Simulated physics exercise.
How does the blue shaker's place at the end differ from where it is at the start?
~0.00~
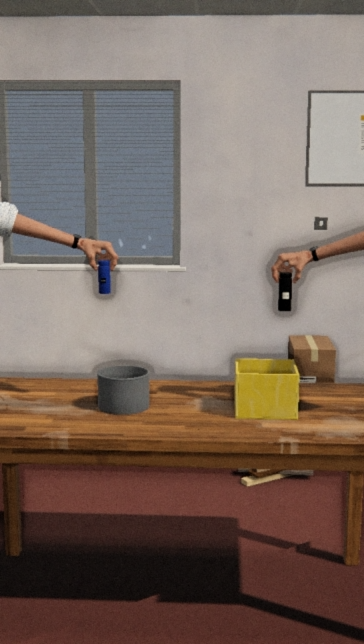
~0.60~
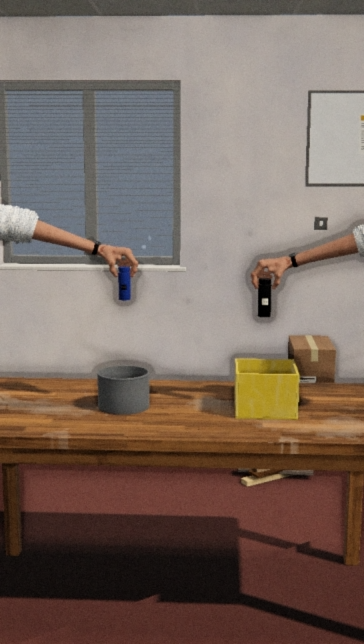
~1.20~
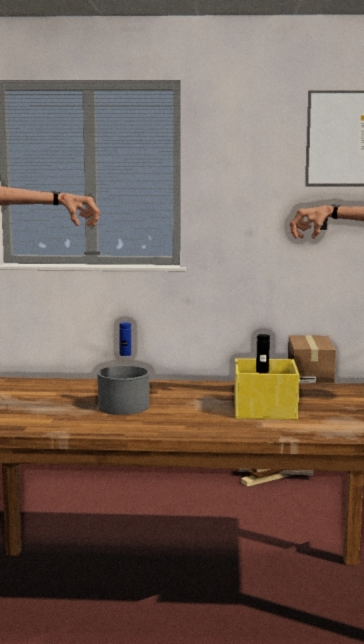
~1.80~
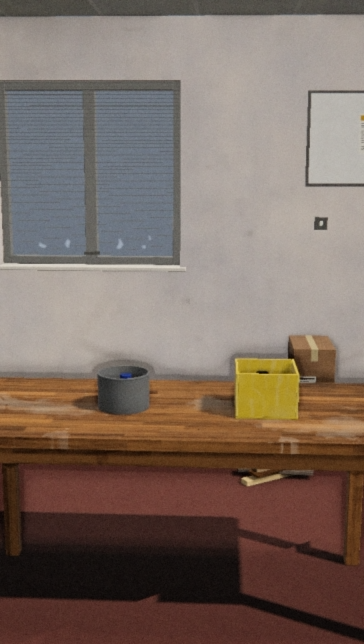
At the start the blue shaker is held in the air by the left hand, in front of the window's lower edge. At the end it is lower and slightly further right, resting inside the grey bucket on the table.
